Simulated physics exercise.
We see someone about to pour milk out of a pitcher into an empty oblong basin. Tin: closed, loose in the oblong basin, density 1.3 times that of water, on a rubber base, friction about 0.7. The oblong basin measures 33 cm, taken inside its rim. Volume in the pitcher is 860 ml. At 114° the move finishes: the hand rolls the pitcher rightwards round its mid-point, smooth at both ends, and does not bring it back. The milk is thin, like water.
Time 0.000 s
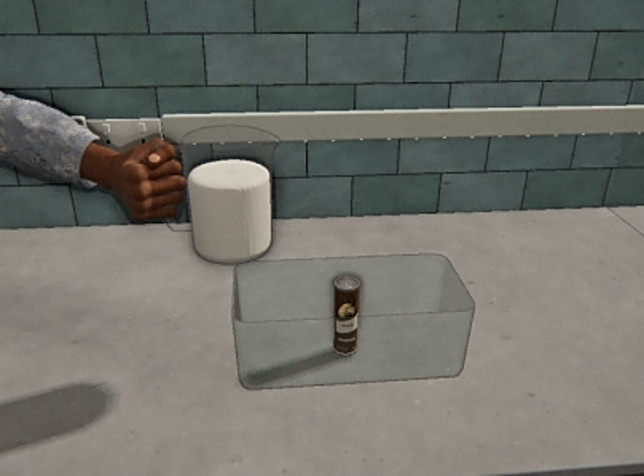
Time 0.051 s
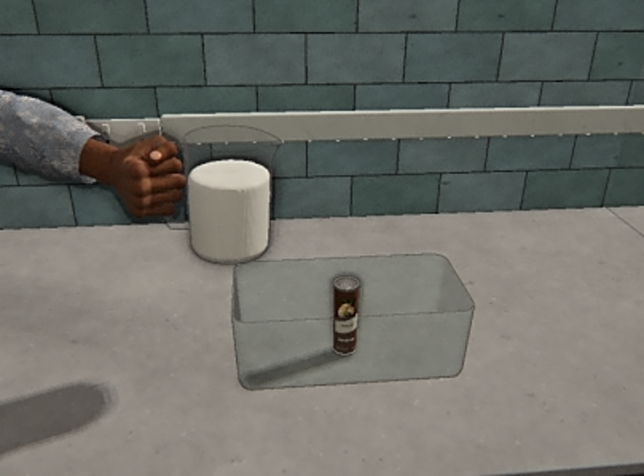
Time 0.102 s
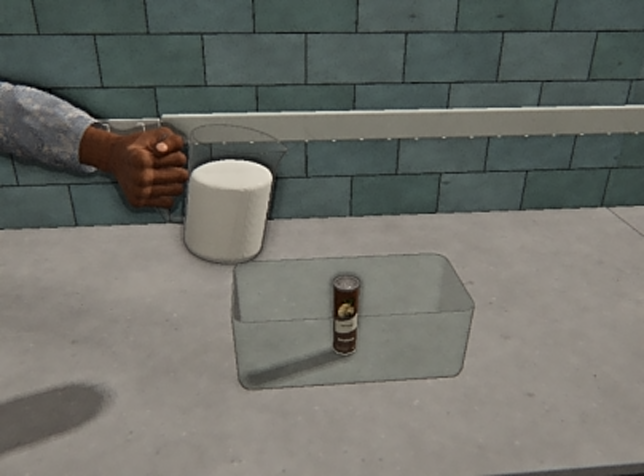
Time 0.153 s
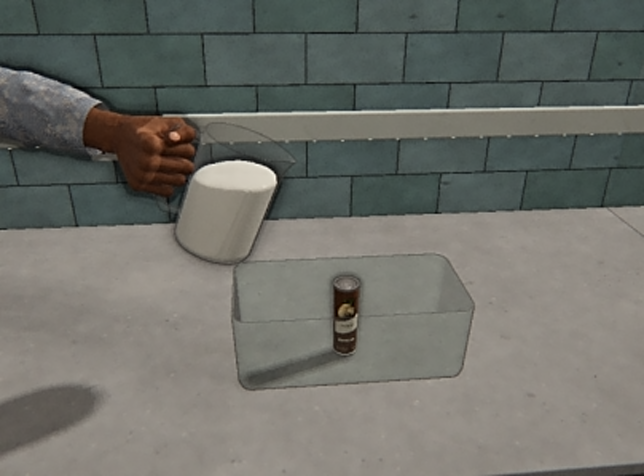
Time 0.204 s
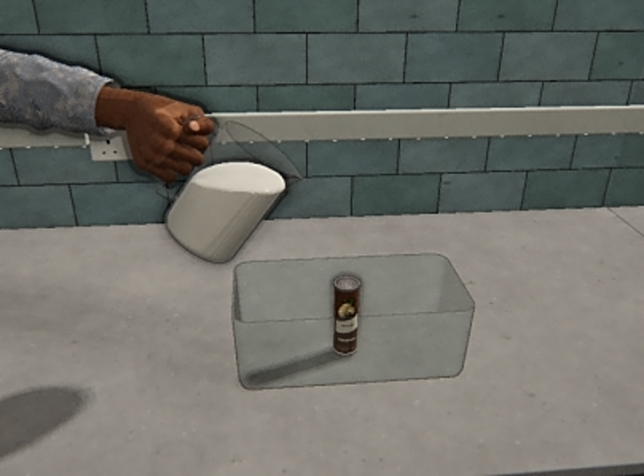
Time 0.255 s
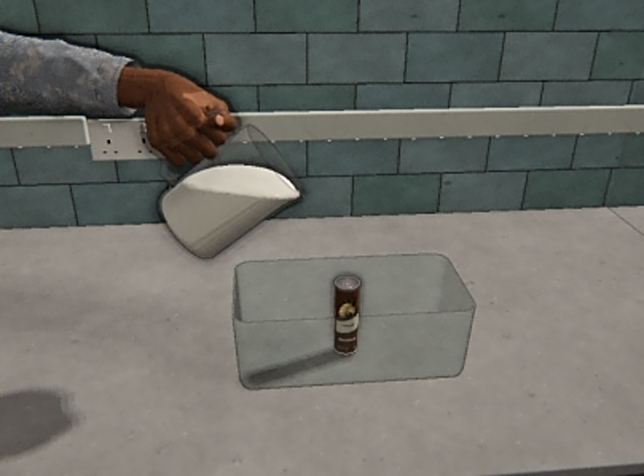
At the start, a hand holds a clear pitcher of milk nearly upright behind an empty oblong basin with a small dark tin standing in it. The hand then rolls the pitcher rightwards, slowly and then further, until it leans steeply, the milk's surface staying roughly level and nearing the right rim.
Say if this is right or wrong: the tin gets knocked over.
Wrong, it stays standing.
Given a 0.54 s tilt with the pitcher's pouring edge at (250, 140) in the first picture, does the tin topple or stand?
After that, the tin stays vertical.
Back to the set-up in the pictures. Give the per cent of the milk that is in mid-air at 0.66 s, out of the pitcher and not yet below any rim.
Some 16 % is up in the air.
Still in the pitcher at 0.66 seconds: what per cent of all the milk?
Around 14 percent of it.
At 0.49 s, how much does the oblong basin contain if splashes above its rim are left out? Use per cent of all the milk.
Around 16 percent.
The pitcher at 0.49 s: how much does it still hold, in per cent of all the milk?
Around 58 percent.
After 0.49 s the tilt is 112° and 58 per cent is still to pour; the tin stands where it began.
After 0.66 s the tilt is 114° and 14 per cent is still to pour; the tin stands 3 cm from where it began.
After 0.84 s the tilt is 114° and 1 per cent is still to pour; the tin leans 6°.
After 1.04 s the tilt is 114° and 0 per cent is still to pour; the tin leans 4°.
In the end the tin stands 4 cm from where it began.
